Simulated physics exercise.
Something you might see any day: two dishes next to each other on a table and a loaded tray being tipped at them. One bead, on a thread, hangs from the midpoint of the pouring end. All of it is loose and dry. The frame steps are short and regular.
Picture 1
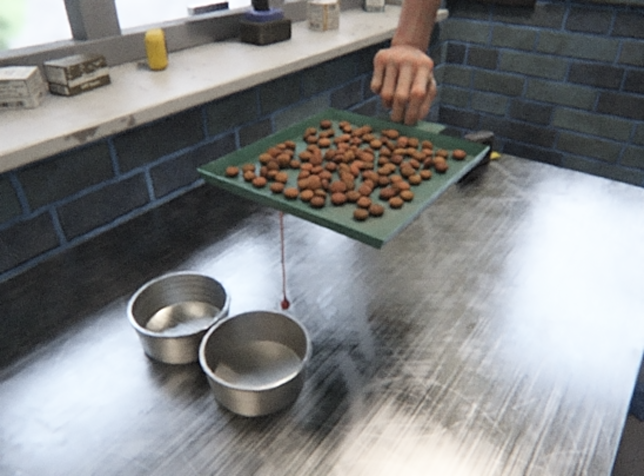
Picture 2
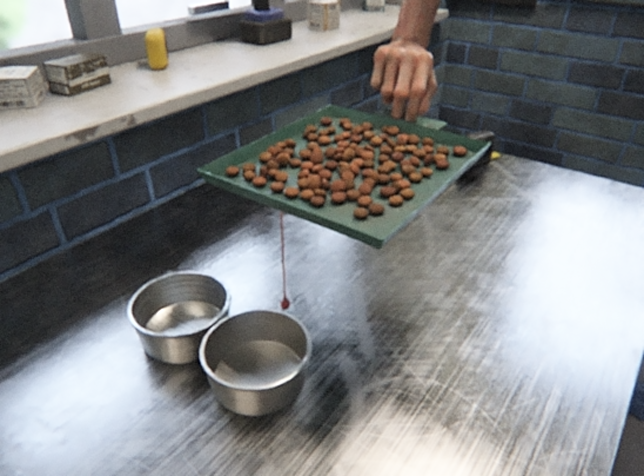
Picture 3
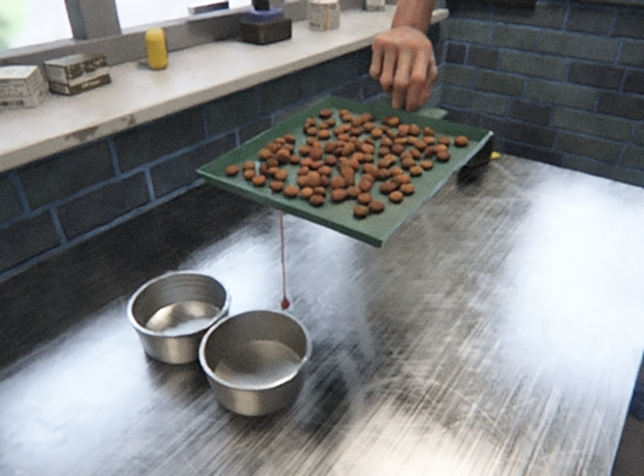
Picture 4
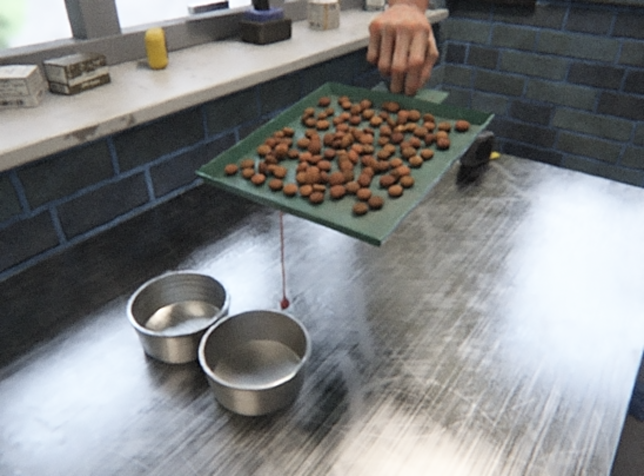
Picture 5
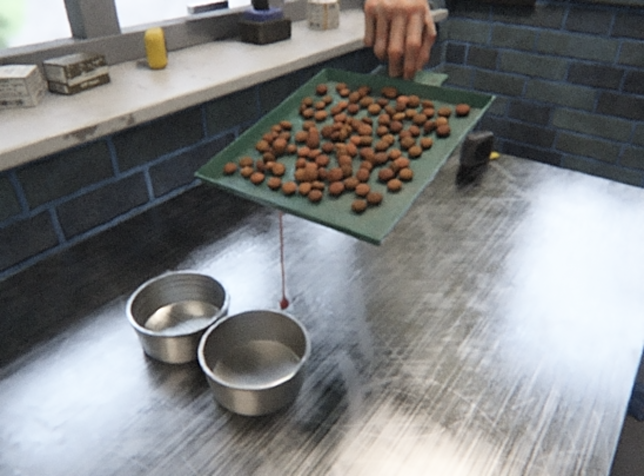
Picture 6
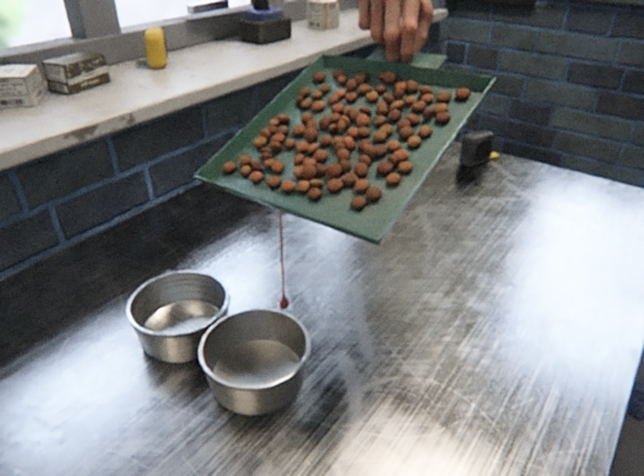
At first, a hand holds a green tray of brown kibble nearly level above a metal table, with two steel dishes below and a red bead hanging on a thread. Then the hand gradually raises the far end, tilting the tray toward the dishes, while the kibble stays spread across it.
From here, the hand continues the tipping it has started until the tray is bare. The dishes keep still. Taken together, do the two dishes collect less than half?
No, they get the bigger share.
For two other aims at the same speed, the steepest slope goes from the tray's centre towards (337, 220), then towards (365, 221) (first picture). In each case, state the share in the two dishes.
Well, 20 percent for one and then 0 percent for the other.
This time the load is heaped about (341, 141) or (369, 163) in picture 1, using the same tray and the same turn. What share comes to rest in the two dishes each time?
The first start gives 90 percent and the second 80 percent.
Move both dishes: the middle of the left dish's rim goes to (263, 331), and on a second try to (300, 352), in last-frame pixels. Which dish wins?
Result, try one: The dish at left; try two: The dish at left.
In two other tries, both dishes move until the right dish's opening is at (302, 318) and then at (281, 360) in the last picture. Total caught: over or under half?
In order, they'd catch a minor share, and next a major share.
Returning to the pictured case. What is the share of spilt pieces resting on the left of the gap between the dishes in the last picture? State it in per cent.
Left portion: Around 40 %.
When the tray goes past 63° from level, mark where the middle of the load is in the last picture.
The load is centred near (267, 187).
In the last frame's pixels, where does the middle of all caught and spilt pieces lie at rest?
The centre comes to rest close to (236, 359).
Soon after the last picture, tray tipped steeply; most on the tray; a small part in the air.
A little later, tray tipped right over; a small part on the tray; about a third in the right dish; about a quarter in the left dish; a small part outside both; about a quarter in the air.
Later still, tray tipped past a quarter turn; about half in the right dish; about a third in the left dish; about a quarter outside both.
At rest, tray tipped past a quarter turn; about half in the right dish; about a third in the left dish; about a quarter outside both.
